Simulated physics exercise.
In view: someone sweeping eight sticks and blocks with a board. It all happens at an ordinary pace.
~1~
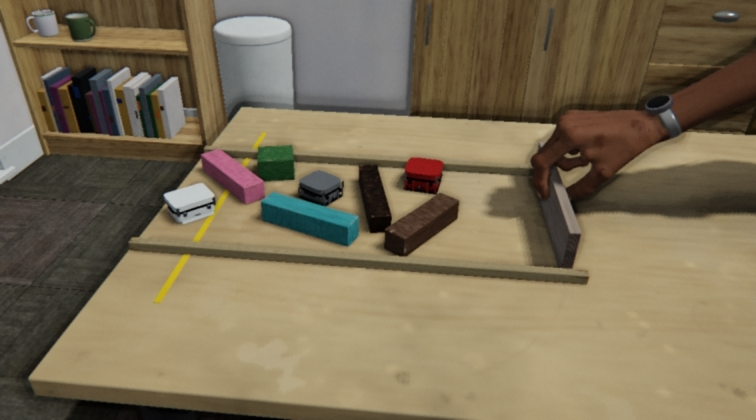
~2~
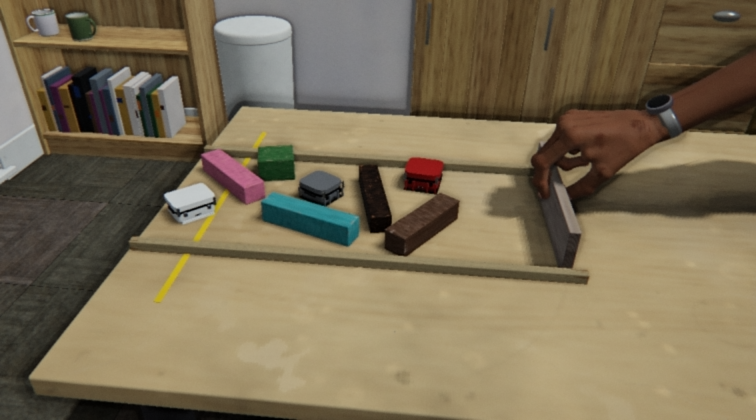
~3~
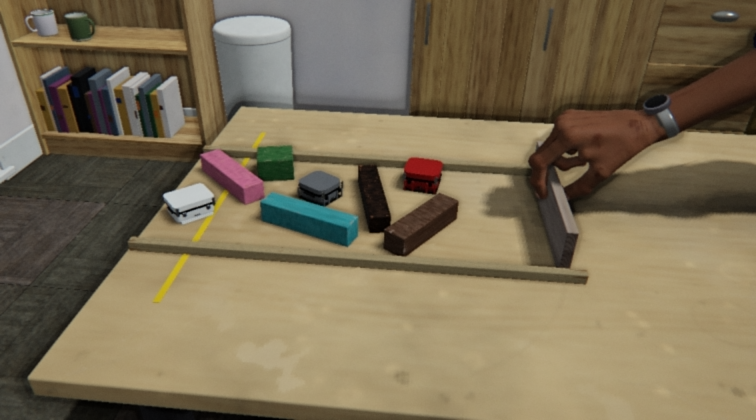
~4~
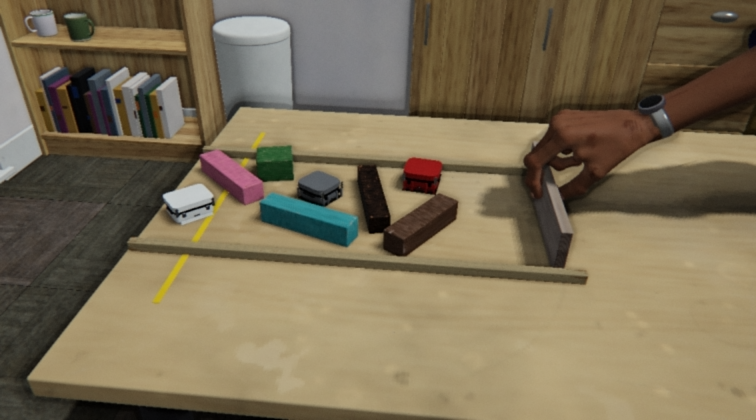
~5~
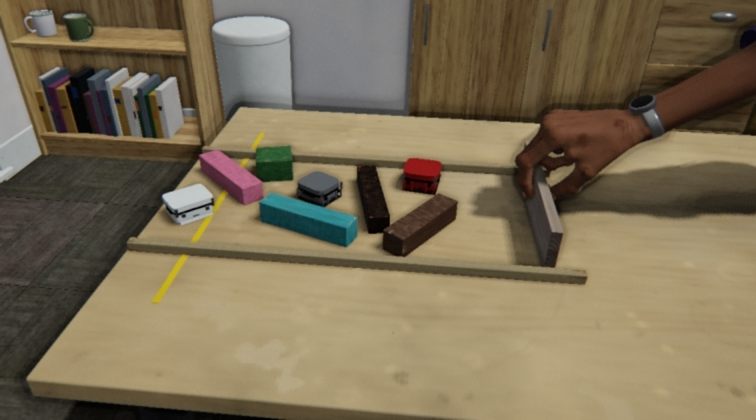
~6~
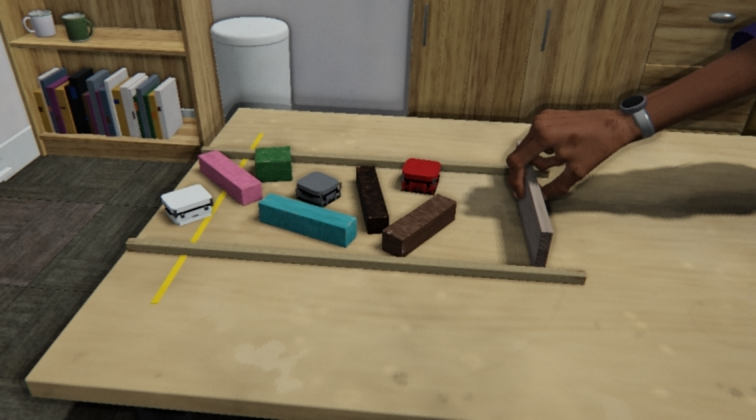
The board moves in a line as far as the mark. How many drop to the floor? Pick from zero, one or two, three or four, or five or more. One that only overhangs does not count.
The number that fall off is five or more.
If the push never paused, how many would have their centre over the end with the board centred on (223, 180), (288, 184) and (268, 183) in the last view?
Past the end: 5, 1 and 2.
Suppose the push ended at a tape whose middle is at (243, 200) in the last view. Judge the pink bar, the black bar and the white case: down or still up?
The pink bar falls, the black bar stays on, the white case tumbles off.
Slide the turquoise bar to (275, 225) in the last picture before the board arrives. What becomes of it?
It goes over.
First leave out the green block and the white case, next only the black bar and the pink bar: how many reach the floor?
First 3, then 2.
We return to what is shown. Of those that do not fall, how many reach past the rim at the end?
The number is 1.
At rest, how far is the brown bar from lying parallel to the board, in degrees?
Some 0 degrees.
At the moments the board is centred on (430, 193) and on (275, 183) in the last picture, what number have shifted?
First 2, then 8.
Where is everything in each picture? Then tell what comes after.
In the first frame, white case (191, 204); pink bar (232, 175); green block (276, 163); board (553, 201); tape (223, 198).
In the second frame, pink bar (232, 176); red case (424, 176).
In the third frame, green block (276, 163); brown bar (422, 224).
In the fourth frame, white case (190, 205); black bar (373, 197).
In the fifth frame, pink bar (230, 176); grey case (319, 189).
In the sixth frame, white case (188, 206); pink bar (229, 177); green block (274, 164); board (529, 200); tape (220, 199).
Soon after, none off yet; white case at rest near (188, 206); pink bar at rest near (229, 177); green block at rest near (274, 164).
Then, none off yet; white case at rest near (188, 206); pink bar moving near (226, 177); green block at rest near (274, 164).
Further on, one off so far; white case falling near (153, 342); pink bar moved about its own width near (174, 172); green block moved well along near (213, 157).
At rest, the number that fall off is five or more; fallen, turquoise bar, grey case, green block, pink bar and white case.
